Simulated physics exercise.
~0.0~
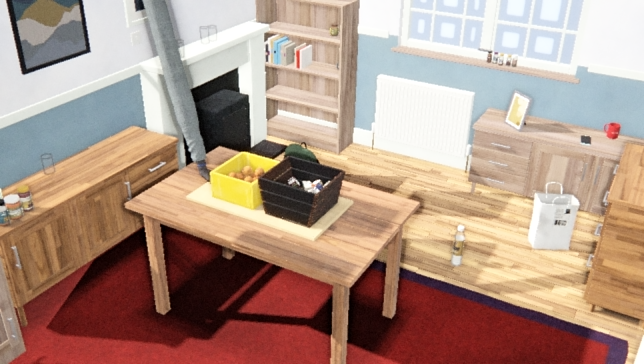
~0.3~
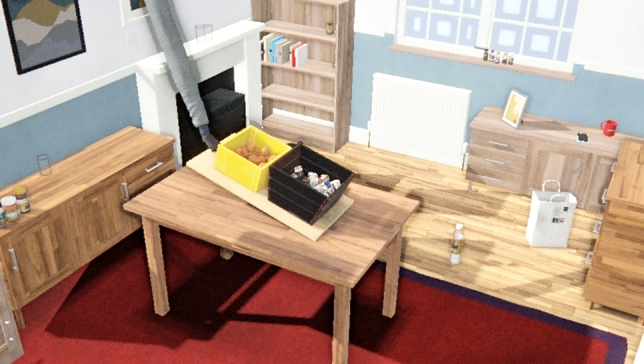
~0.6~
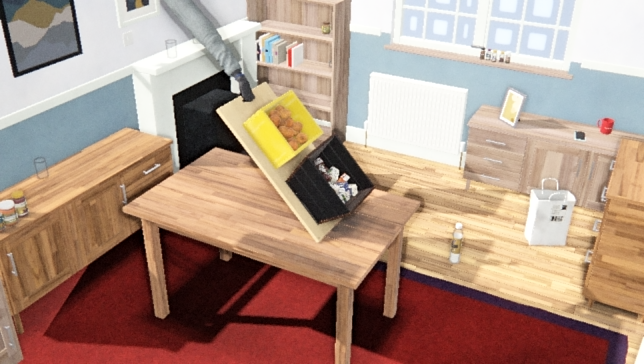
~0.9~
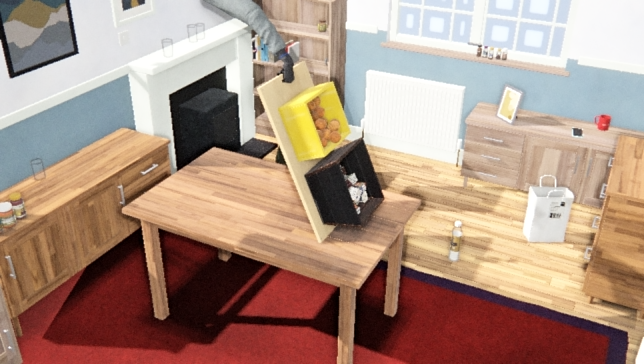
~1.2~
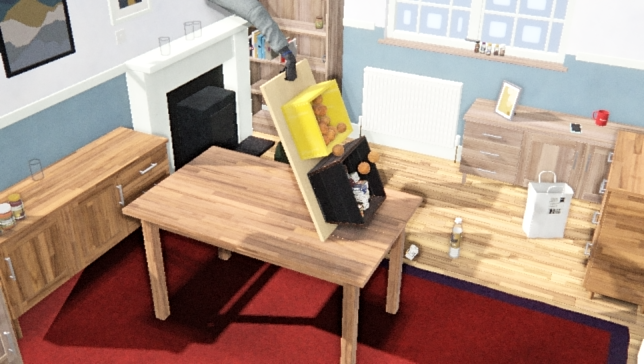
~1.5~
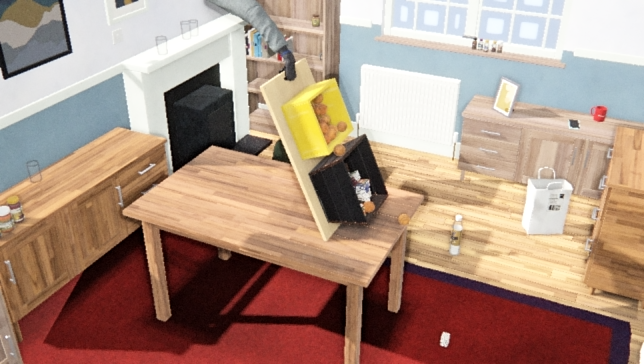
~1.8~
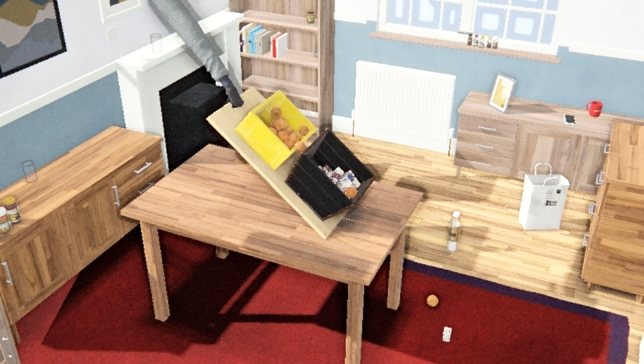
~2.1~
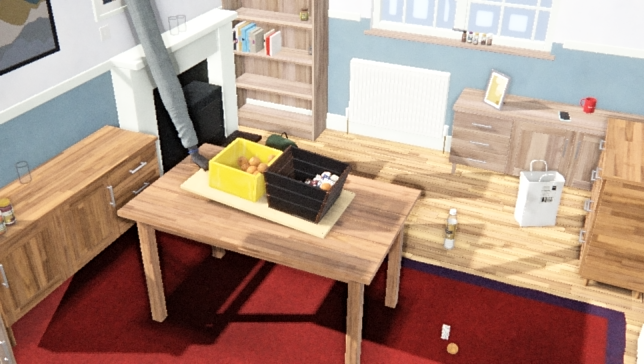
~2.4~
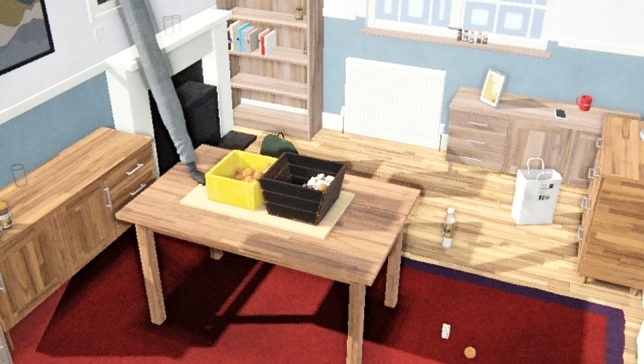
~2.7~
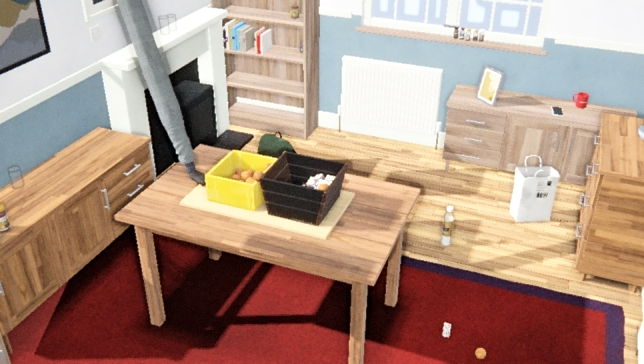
A yellow basket of onions and a black basket of small cartons sit side by side on a pale board, on a wooden table seen from above in a living room with a red rug, white fireplace and bookshelf. A grey mechanical-looking arm lifts the board's left end, tipping it steeply to the right. The contents slide, and a carton and a few onions spill over the edge. The arm then lowers the board flat again. At the end most pieces remain in the baskets, while a white carton lies on the rug and an onion rolls slowly nearby.
